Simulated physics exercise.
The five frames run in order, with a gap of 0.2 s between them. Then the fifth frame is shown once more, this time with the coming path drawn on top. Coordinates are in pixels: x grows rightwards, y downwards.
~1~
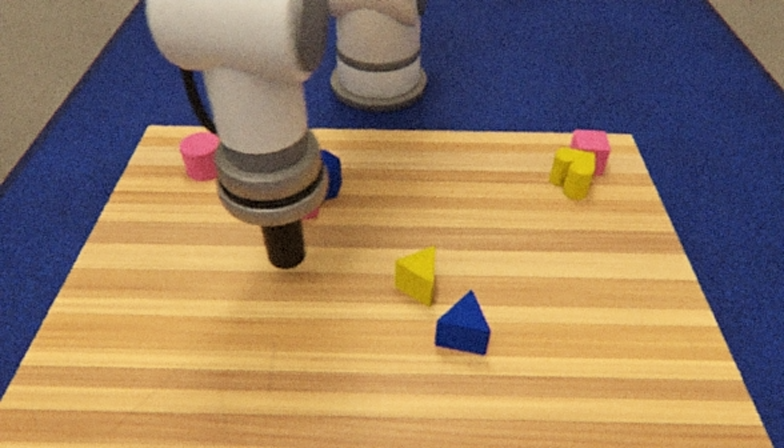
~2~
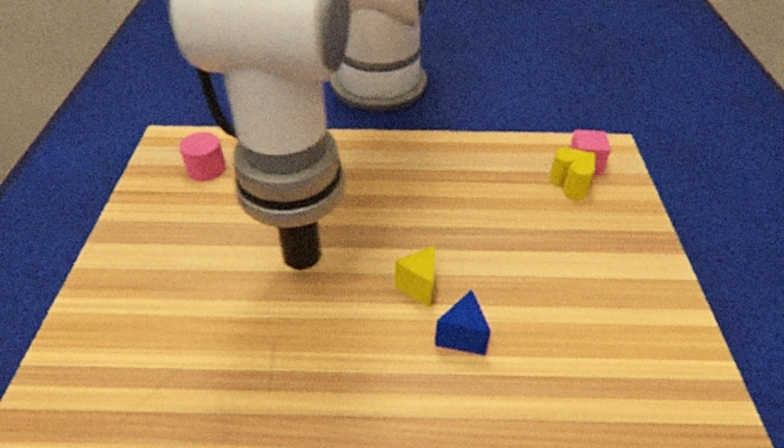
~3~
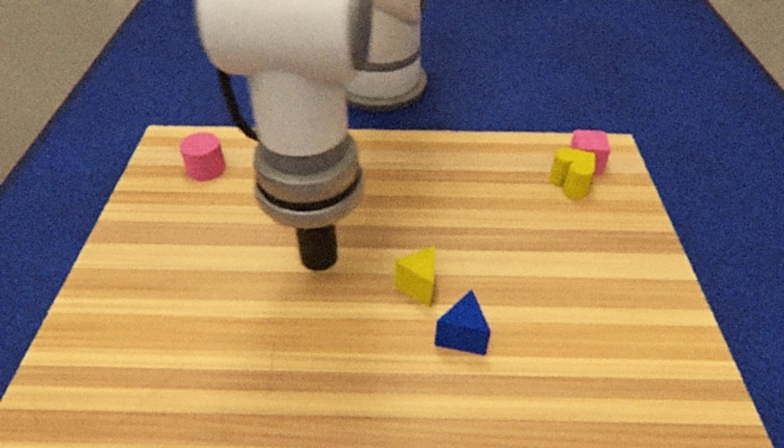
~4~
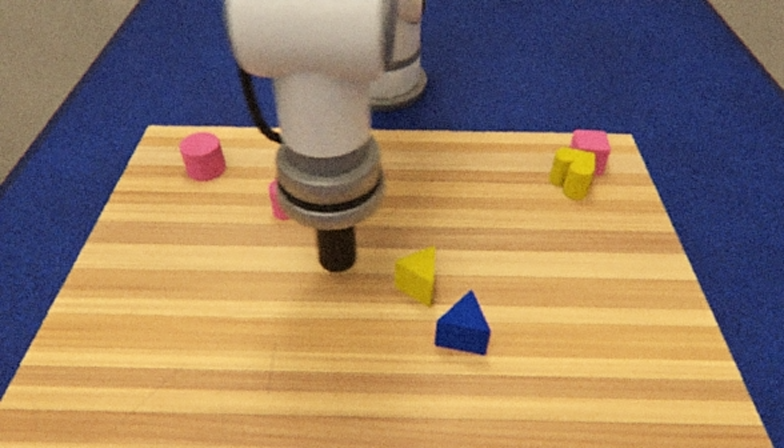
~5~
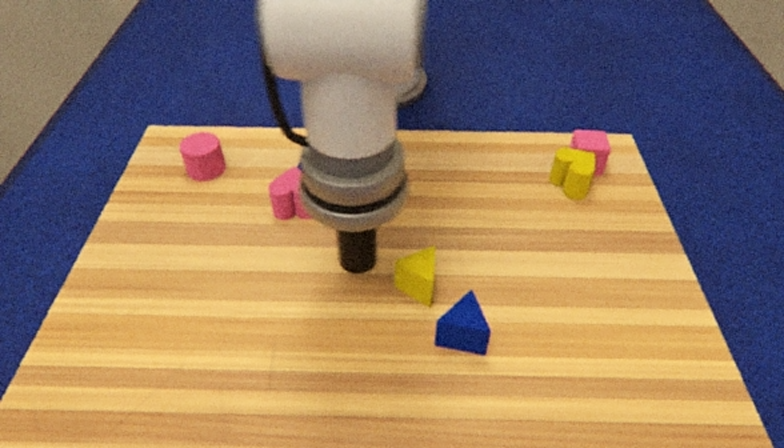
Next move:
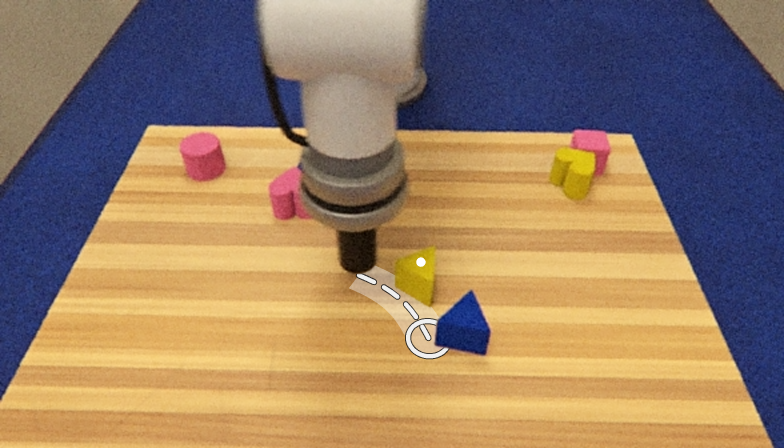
Robot arm with a black stick moving slowly right across a wooden board, nearing a yellow triangular block as other blocks stay still.
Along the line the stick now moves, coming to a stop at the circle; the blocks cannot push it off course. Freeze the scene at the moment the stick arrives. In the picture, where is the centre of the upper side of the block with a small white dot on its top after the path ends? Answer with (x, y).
By then it is at (450, 269).
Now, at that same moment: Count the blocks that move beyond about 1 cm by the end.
Of all the blocks, just one travels more than a centimetre.
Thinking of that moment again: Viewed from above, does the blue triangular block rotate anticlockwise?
The answer is yes.
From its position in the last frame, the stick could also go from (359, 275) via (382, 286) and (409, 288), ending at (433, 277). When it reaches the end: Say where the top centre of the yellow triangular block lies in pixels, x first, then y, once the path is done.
I'd say the yellow triangular block ends with its top centre at (479, 261).
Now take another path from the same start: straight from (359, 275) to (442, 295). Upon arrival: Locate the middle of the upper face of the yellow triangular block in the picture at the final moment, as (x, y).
Around pixel (480, 276).
The drawn path runs from (359, 275) through (388, 290) and (411, 311) to (429, 338); the dot is on the yellow triangular block.
On the path given first. Halfway along, stick (401, 284); yellow triangular block (444, 266), turned 35° anticlockwise.
At the end, stick (430, 323); yellow triangular block (450, 269), turned 65° anticlockwise; blue triangular block (471, 317), turned 20° anticlockwise.
